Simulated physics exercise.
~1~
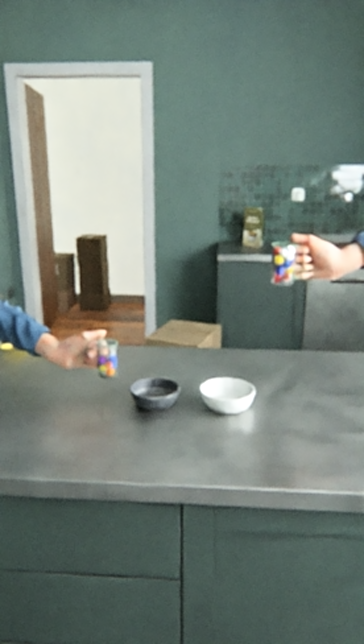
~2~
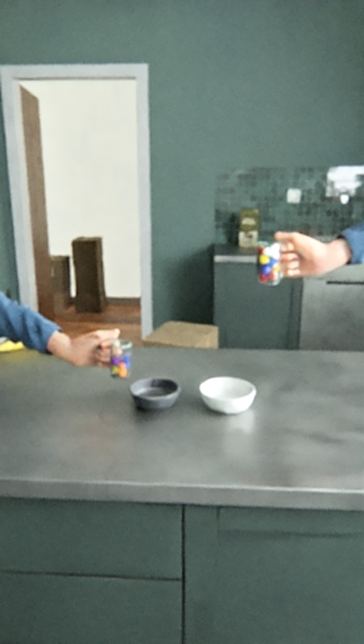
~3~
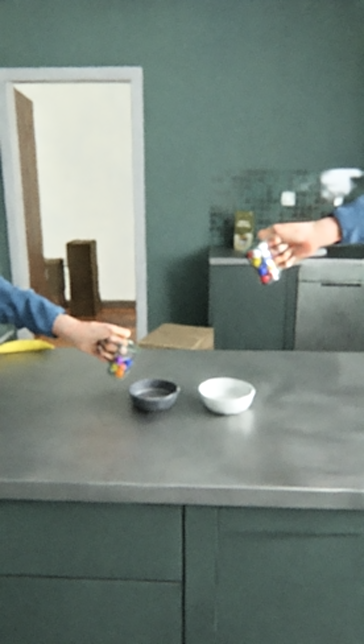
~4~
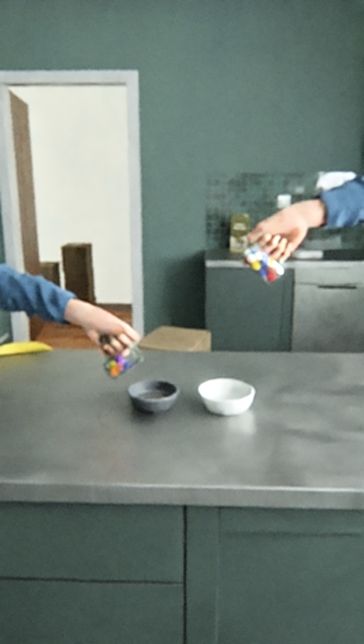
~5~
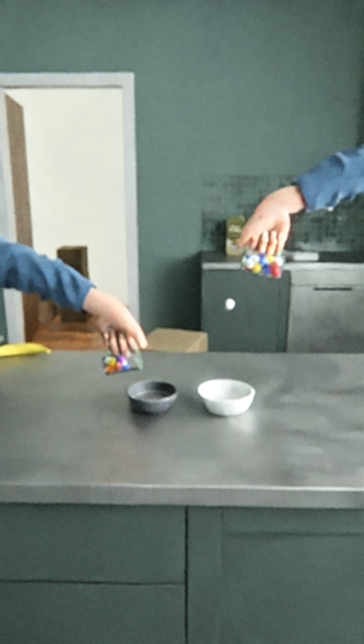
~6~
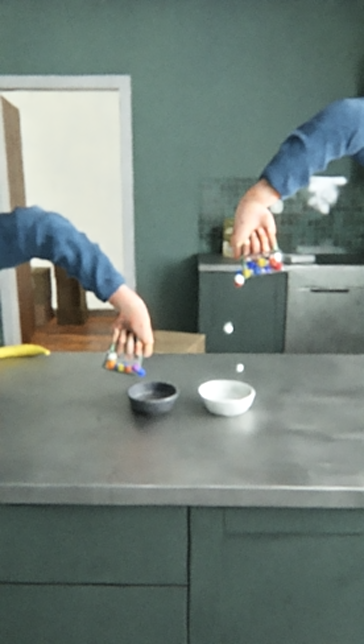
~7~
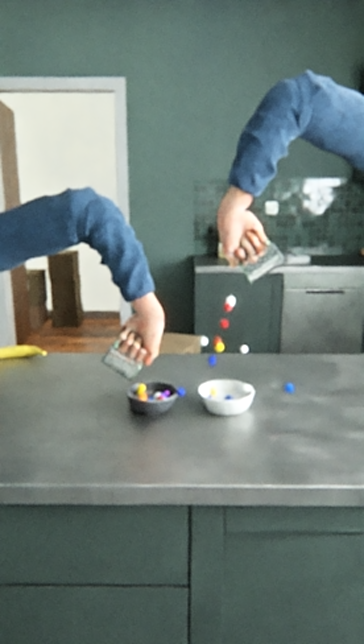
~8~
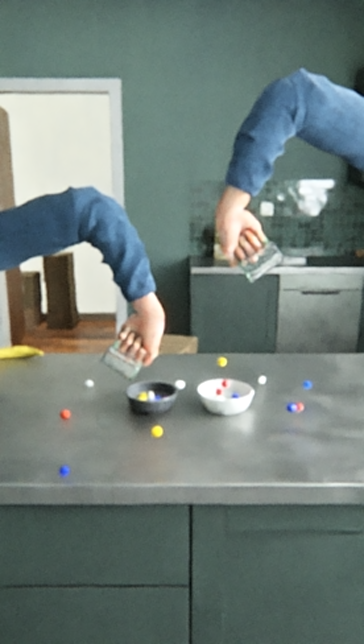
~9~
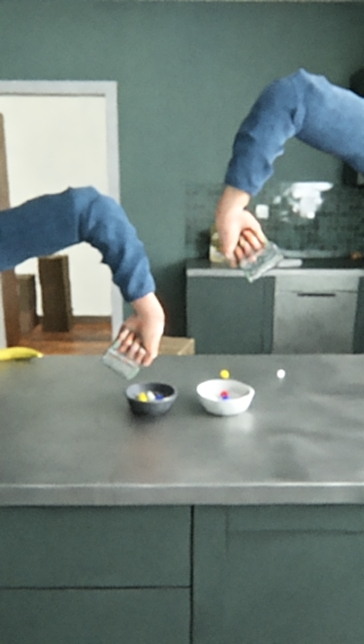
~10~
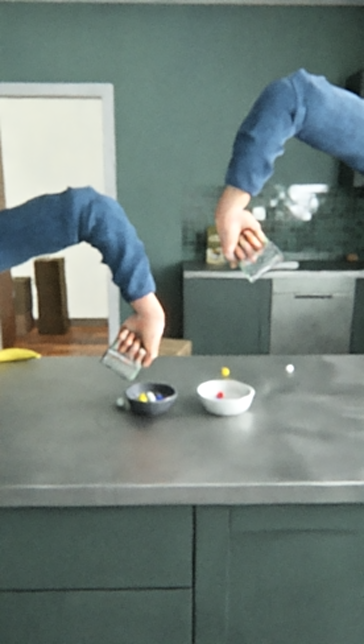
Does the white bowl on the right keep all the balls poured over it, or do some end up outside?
Some end up outside the white bowl, bouncing away over the counter. The dark bowl on the left keeps all of its own.
